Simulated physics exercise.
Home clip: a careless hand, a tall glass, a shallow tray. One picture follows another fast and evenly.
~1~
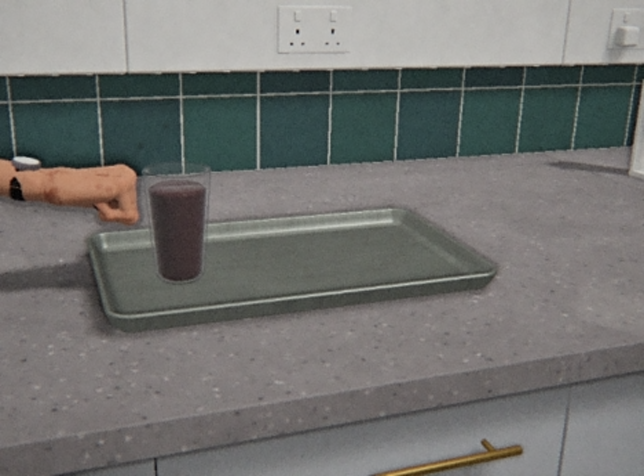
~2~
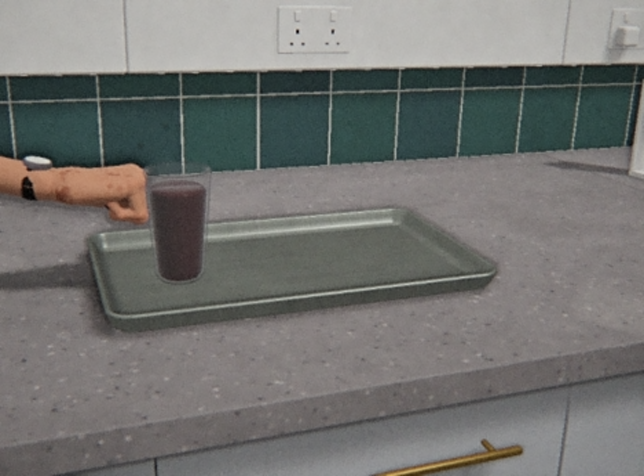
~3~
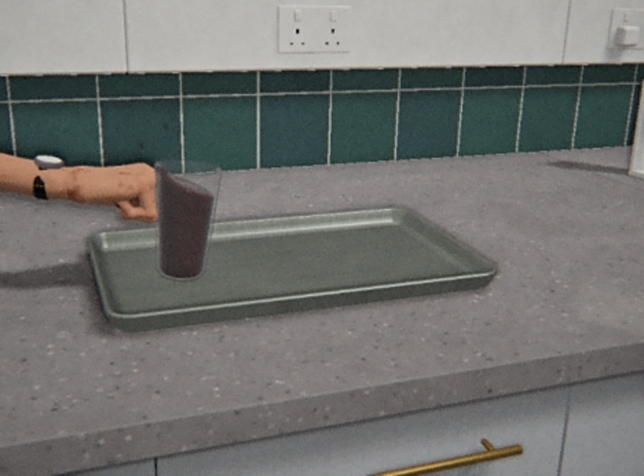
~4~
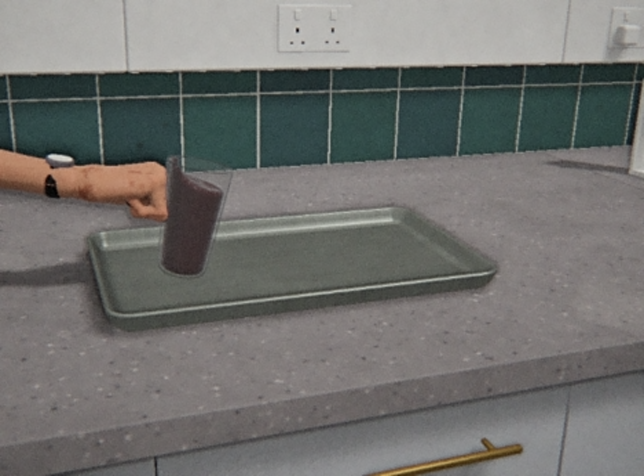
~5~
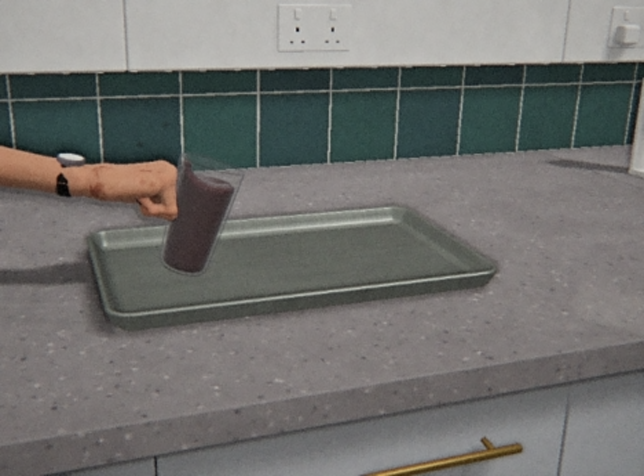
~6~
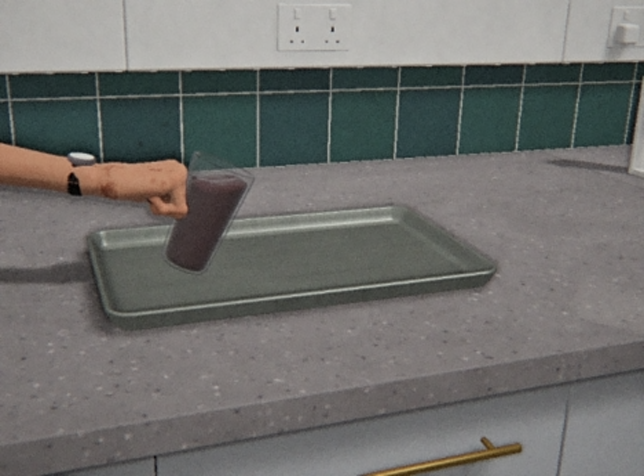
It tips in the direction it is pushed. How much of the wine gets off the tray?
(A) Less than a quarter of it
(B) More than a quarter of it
Answer: B.
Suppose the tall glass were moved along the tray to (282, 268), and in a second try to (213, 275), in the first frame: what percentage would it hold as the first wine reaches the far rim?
Roughly 80 % and then 60 %.
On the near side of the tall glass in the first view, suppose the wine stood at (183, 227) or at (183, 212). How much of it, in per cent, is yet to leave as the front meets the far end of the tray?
Fill one keeps roughly 55 percent; fill two keeps roughly 60 percent.
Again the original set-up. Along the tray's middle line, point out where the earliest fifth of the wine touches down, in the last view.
About (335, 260).
A moment on, the tall glass is falling and 98 per cent is in the glass, 0 on the tray and 2 above or beyond its rim.
Next, the tall glass lies on its side and 69 per cent is in the glass, 22 on the tray and 9 above or beyond its rim.
Then the tall glass lies on its side and 41 per cent is in the glass, 47 on the tray and 12 above or beyond its rim.
Later the tall glass lies on its side and 22 per cent is in the glass, 44 on the tray and 34 above or beyond its rim.
At rest 66 per cent is held by tray and glass, 34 is off the tray.
